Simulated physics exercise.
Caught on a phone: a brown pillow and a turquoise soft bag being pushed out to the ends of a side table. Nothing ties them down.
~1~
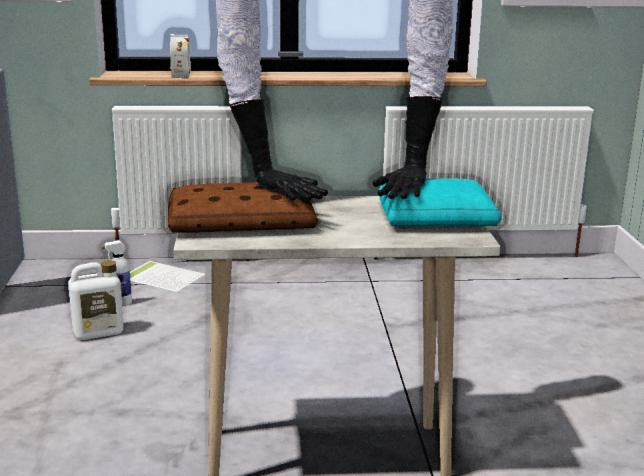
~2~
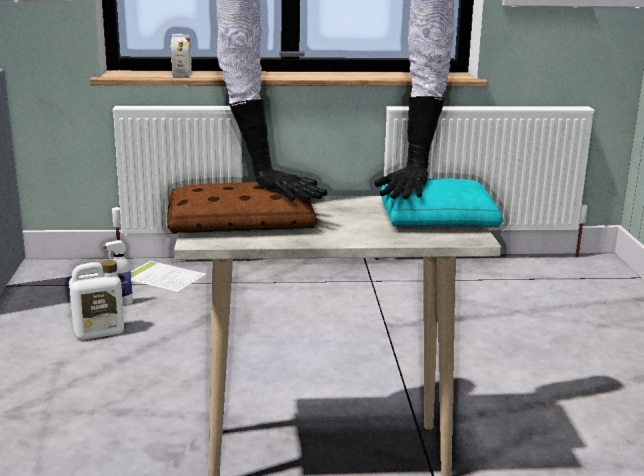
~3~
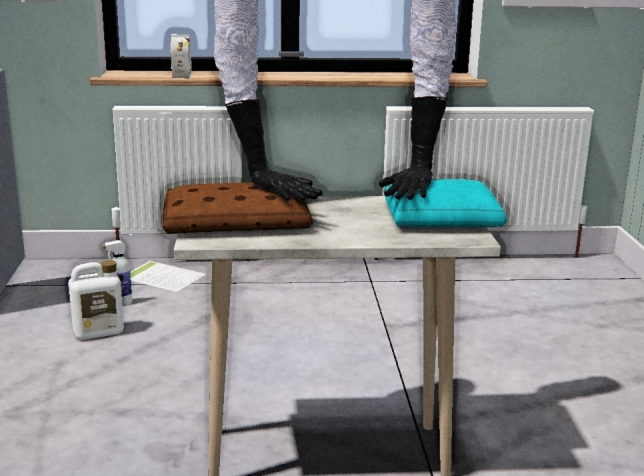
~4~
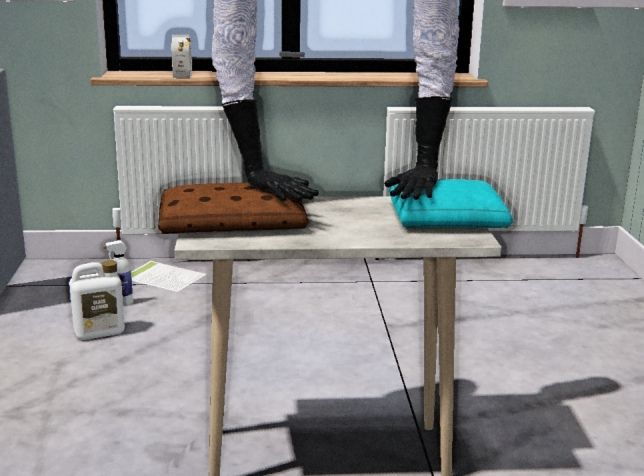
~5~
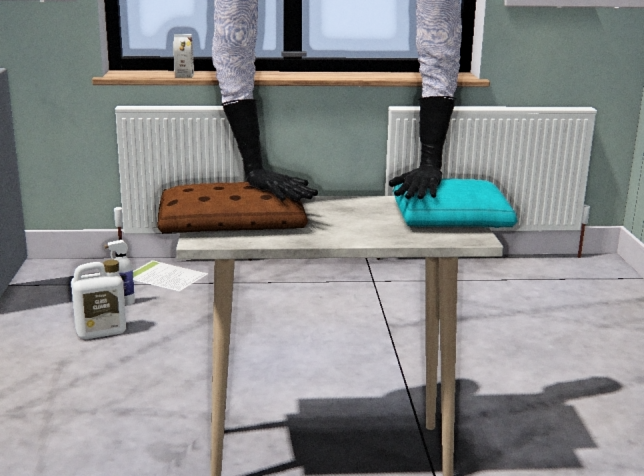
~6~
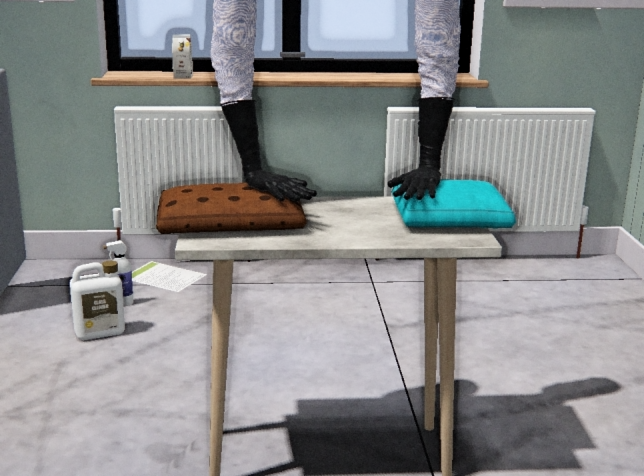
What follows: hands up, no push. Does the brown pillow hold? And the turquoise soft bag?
The brown pillow stays up there; the turquoise soft bag remains on top.
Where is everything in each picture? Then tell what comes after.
Pillow tip (172, 218); soft bag tip (493, 211), in the first picture.
Pillow tip (172, 218); soft bag tip (494, 212), in the second picture.
Pillow tip (167, 219); soft bag tip (498, 212), in the third picture.
Pillow tip (163, 219); soft bag tip (504, 213), in the fourth picture.
Pillow tip (162, 219); soft bag tip (508, 213), in the fifth picture.
Pillow tip (161, 219), a small part past the edge; soft bag tip (507, 214), a small part past the edge, in the sixth picture.
Then, 0.58 s on from there, pillow as it was left; soft bag as it was left.
In the end, pillow as it was left; soft bag as it was left. The brown pillow remains on top and the turquoise soft bag holds its place.
